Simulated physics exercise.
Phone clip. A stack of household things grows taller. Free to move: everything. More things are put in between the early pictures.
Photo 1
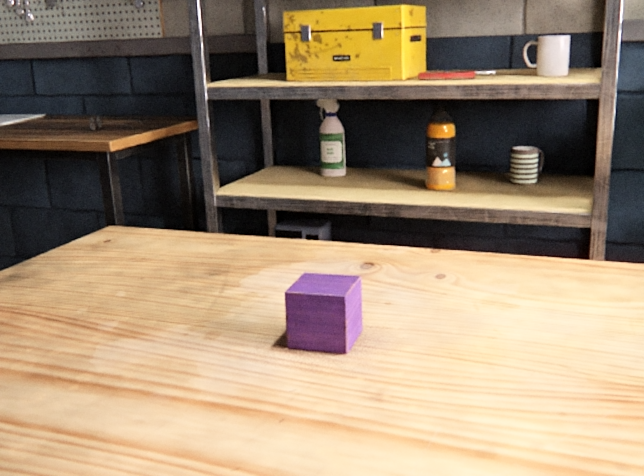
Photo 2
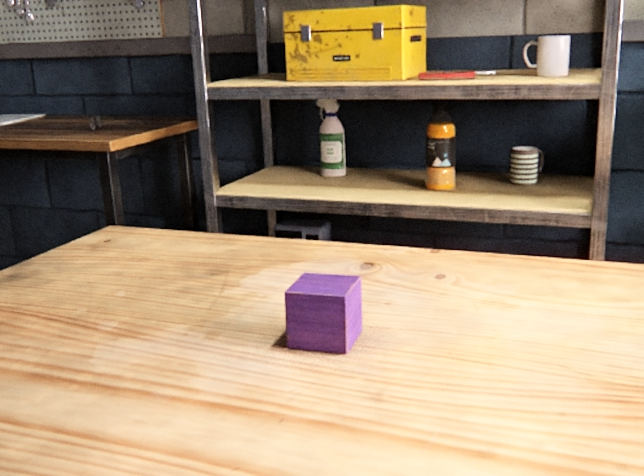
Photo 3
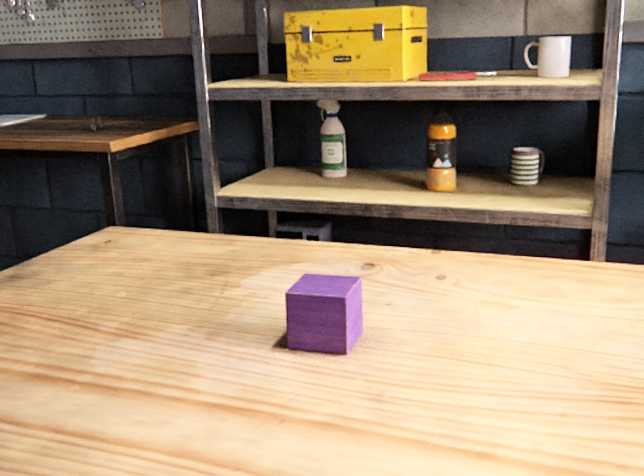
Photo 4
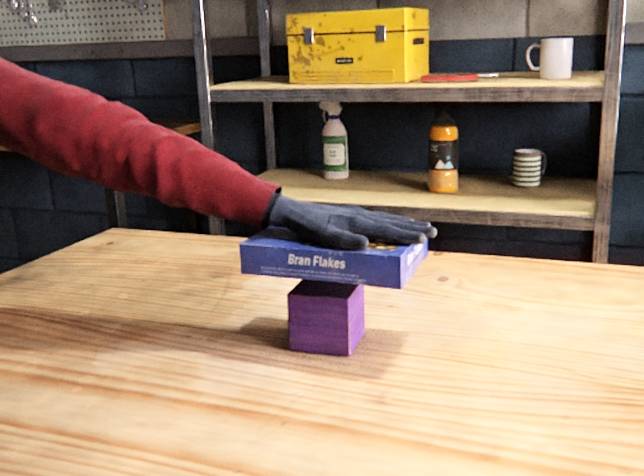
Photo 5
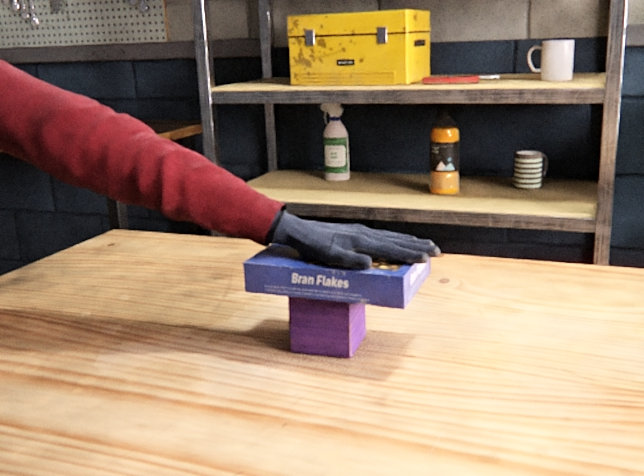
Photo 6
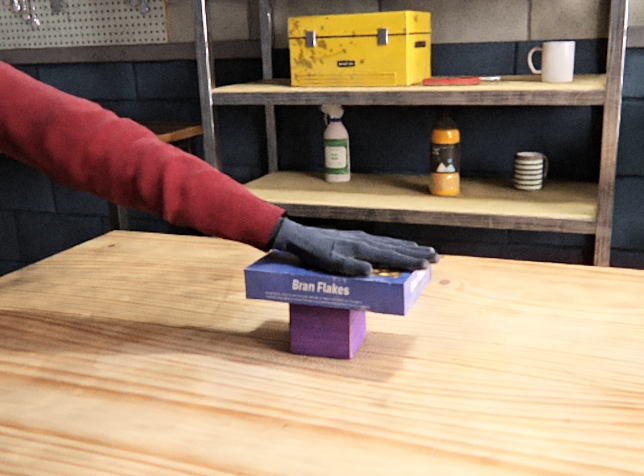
The clip opens on a purple block sitting still on a wooden table, with shelves holding a yellow toolbox behind it. A gloved hand in a red sleeve reaches in from the left with a blue Bran Flakes box above the block, lowers it slightly onto the top, and keeps resting on it.
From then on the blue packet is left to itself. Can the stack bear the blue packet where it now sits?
It is going to stay together.
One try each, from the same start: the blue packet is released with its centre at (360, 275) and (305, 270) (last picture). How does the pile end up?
It caves in in the first case and survives in the second case.
Then, 1.00 s past the last view, nothing moves.
Then, 2.10 s past the last view, blue packet resting near (341, 275).
Finally, both still in place. Final places as the last picture's camera would see them, blue packet near (341, 275). The pile holds.
